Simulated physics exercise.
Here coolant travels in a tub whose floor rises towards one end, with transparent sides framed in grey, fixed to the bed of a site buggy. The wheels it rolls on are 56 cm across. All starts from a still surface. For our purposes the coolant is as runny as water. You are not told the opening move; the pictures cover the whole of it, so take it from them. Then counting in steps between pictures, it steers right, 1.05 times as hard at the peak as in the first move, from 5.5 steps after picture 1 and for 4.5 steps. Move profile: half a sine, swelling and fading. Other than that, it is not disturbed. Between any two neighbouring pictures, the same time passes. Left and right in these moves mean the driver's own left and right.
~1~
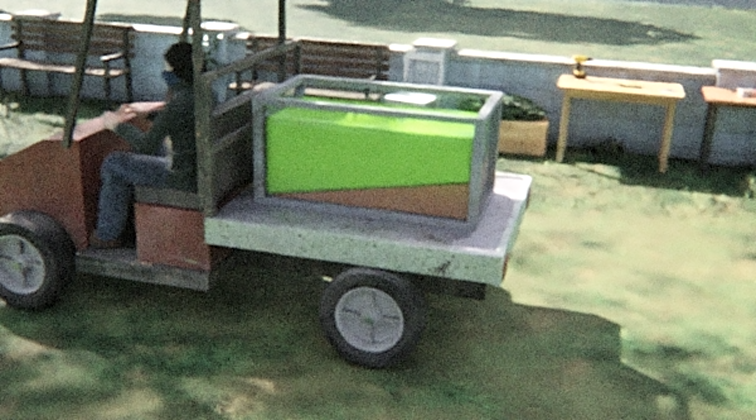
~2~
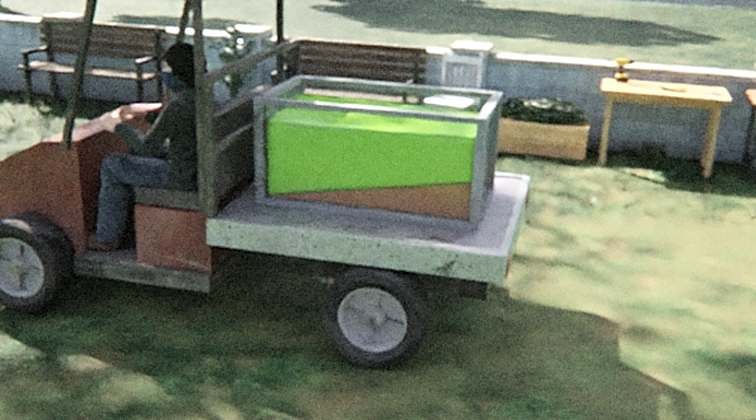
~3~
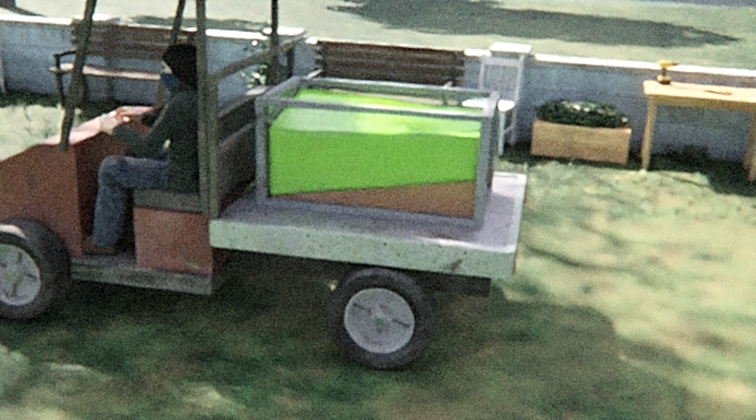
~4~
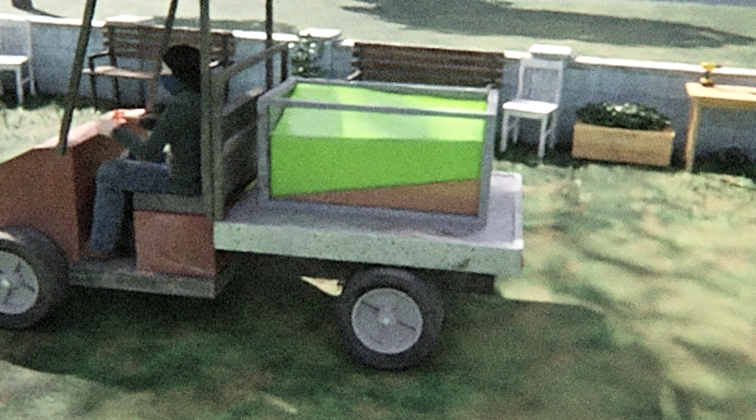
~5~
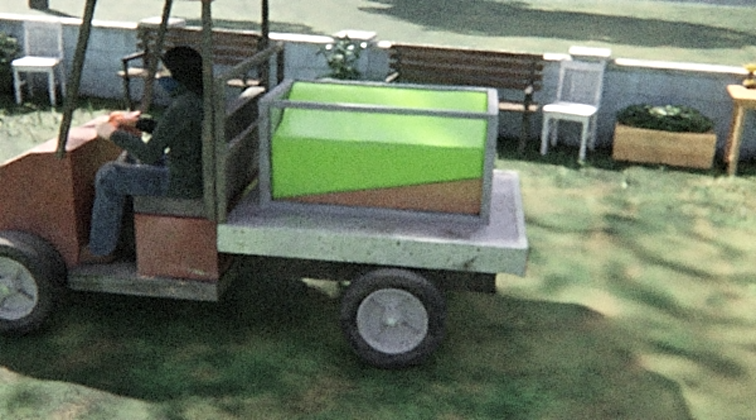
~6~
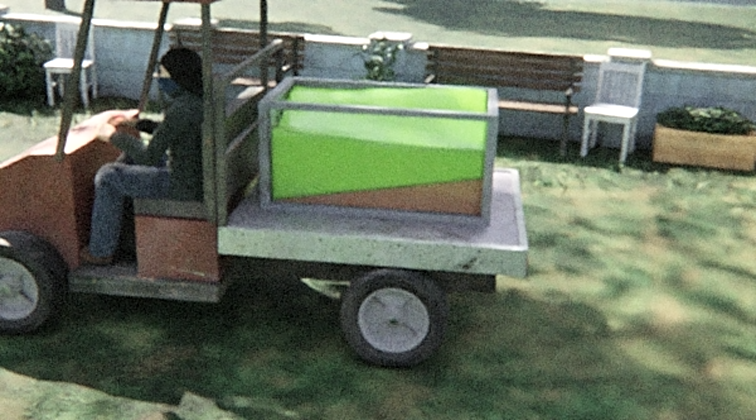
At first, a driver sits in a small orange truck moving left past benches and tables on a lawn, the bright green liquid in its grey-framed clear tub lying level. Then the liquid's surface tilts, climbing towards the far side, and it remains sloped as chairs and planters pass behind.
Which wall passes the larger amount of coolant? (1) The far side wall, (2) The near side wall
2.
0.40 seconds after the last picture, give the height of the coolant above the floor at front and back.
Front level 44 cm, back level 50 cm.
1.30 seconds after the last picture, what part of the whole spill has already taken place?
Roughly 60 % of the total.
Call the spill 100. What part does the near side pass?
I'd put it at about 70 percent of what spills.
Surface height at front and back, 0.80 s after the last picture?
Front 48 cm, back 46 cm.
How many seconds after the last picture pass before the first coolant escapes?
The first spill happens at roughly 0.6 s.
Another 0.40 s on from the last picture, the surface is 45 cm up at the front and 49 cm at the back; nothing has left.
Another 0.80 s on from the last picture, the surface is 48 cm up at the front and 47 cm at the back; 2 per cent is out, over the near side.
Another 1.30 s on from the last picture, the surface is 46 cm up at the front and 46 cm at the back; 3 per cent is out, over the near side, a little elsewhere.
Another 3.48 s on from the last picture, 5 per cent is out, over the near side, a little elsewhere; the near side has passed 4 per cent and the far side 1.
